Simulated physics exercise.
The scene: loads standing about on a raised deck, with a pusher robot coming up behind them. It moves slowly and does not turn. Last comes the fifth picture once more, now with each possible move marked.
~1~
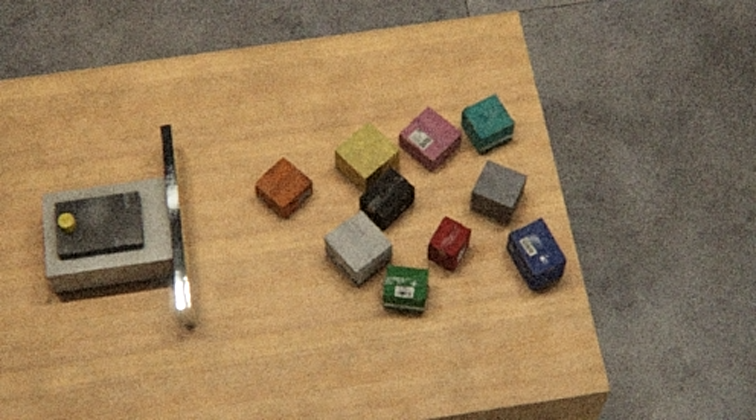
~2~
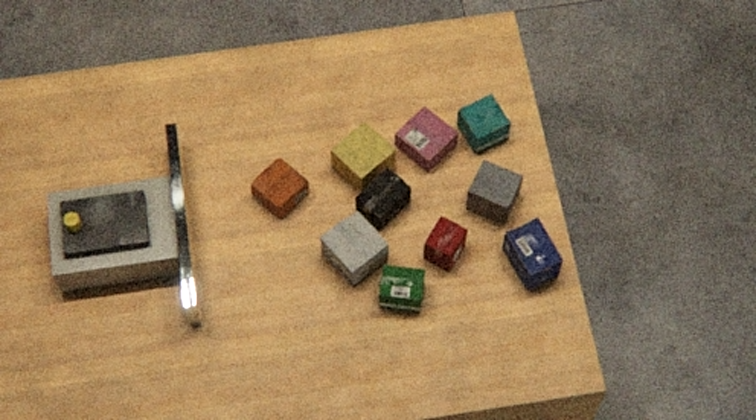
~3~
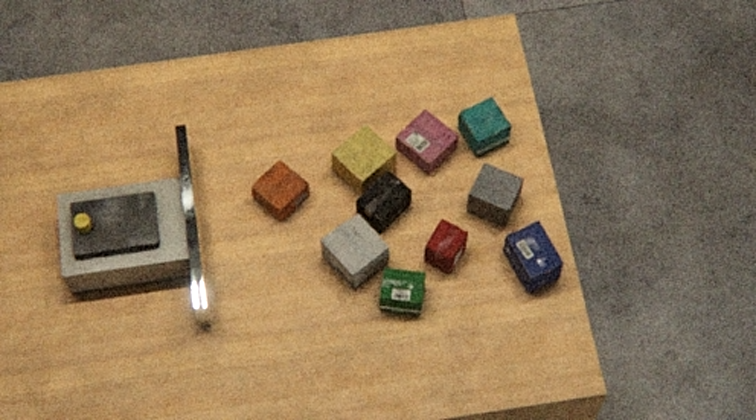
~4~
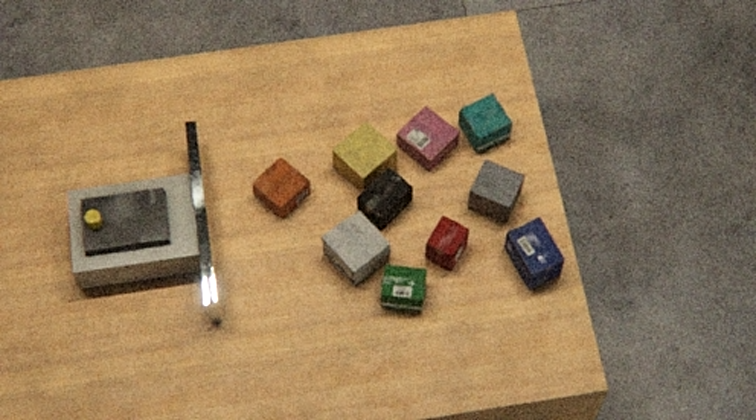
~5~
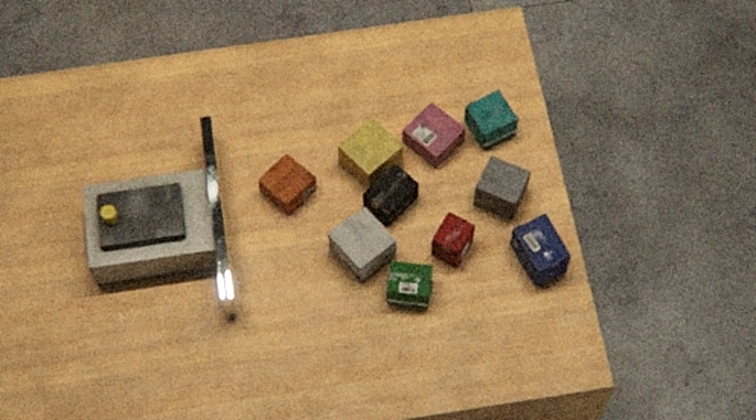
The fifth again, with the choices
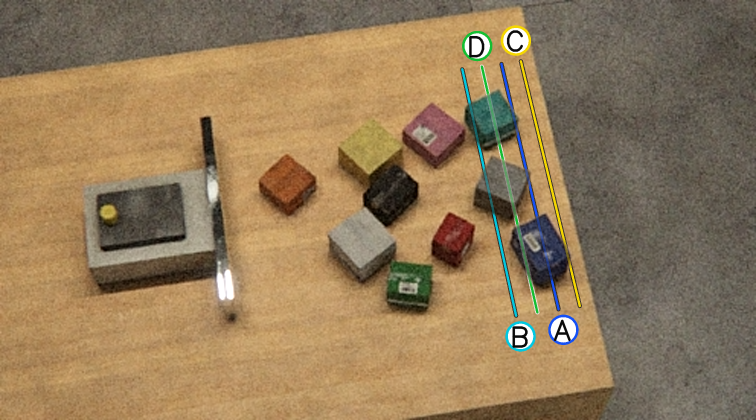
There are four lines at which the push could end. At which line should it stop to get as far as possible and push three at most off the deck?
Stop at B.
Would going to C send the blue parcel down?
Yes.
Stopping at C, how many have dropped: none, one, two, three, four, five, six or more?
In all, six or more.
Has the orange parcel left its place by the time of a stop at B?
Yes.
On the marked copy, A at (529, 181); B at (488, 187); C at (549, 178); D at (508, 184).
With B. Early on, robot (246, 200); yellow crate (379, 152); orange parcel (344, 184).
Further on, robot (344, 186); turquoise box (521, 104); grey crate (517, 189).
At the end, robot (419, 175); grey crate over the edge; turquoise box over the edge; two fallen.
As for the rest, A drops six; C drops nine; D drops six.
